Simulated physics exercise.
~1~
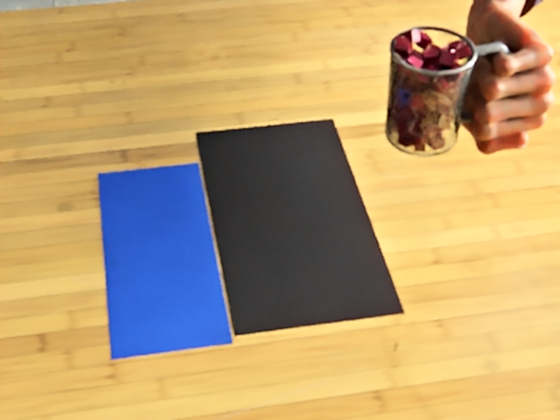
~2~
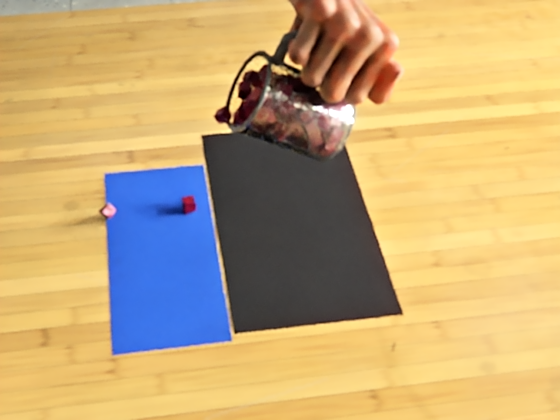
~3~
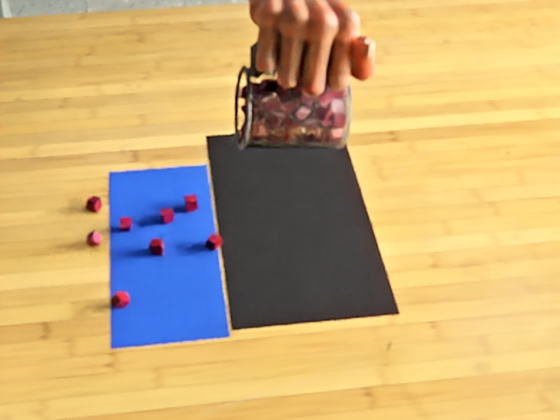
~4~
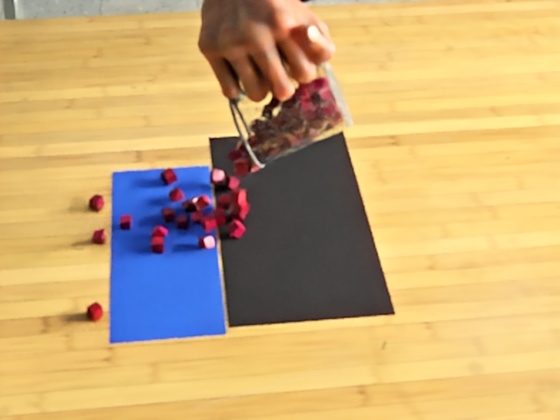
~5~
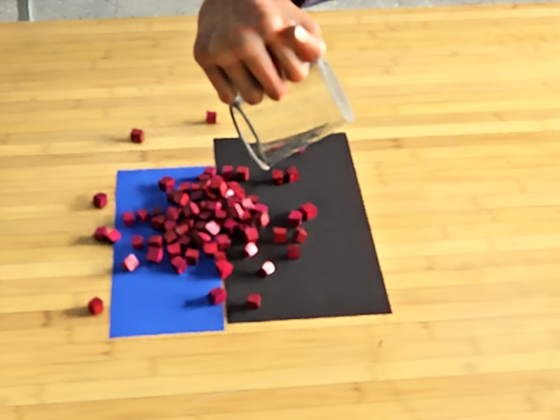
Dark red beetroot cubes tumbled from a clear glass mug as a hand tipped it over blue and black mats on a wooden table, a few at first, then a heap across both mats, with several scattered outside and the mug left empty.
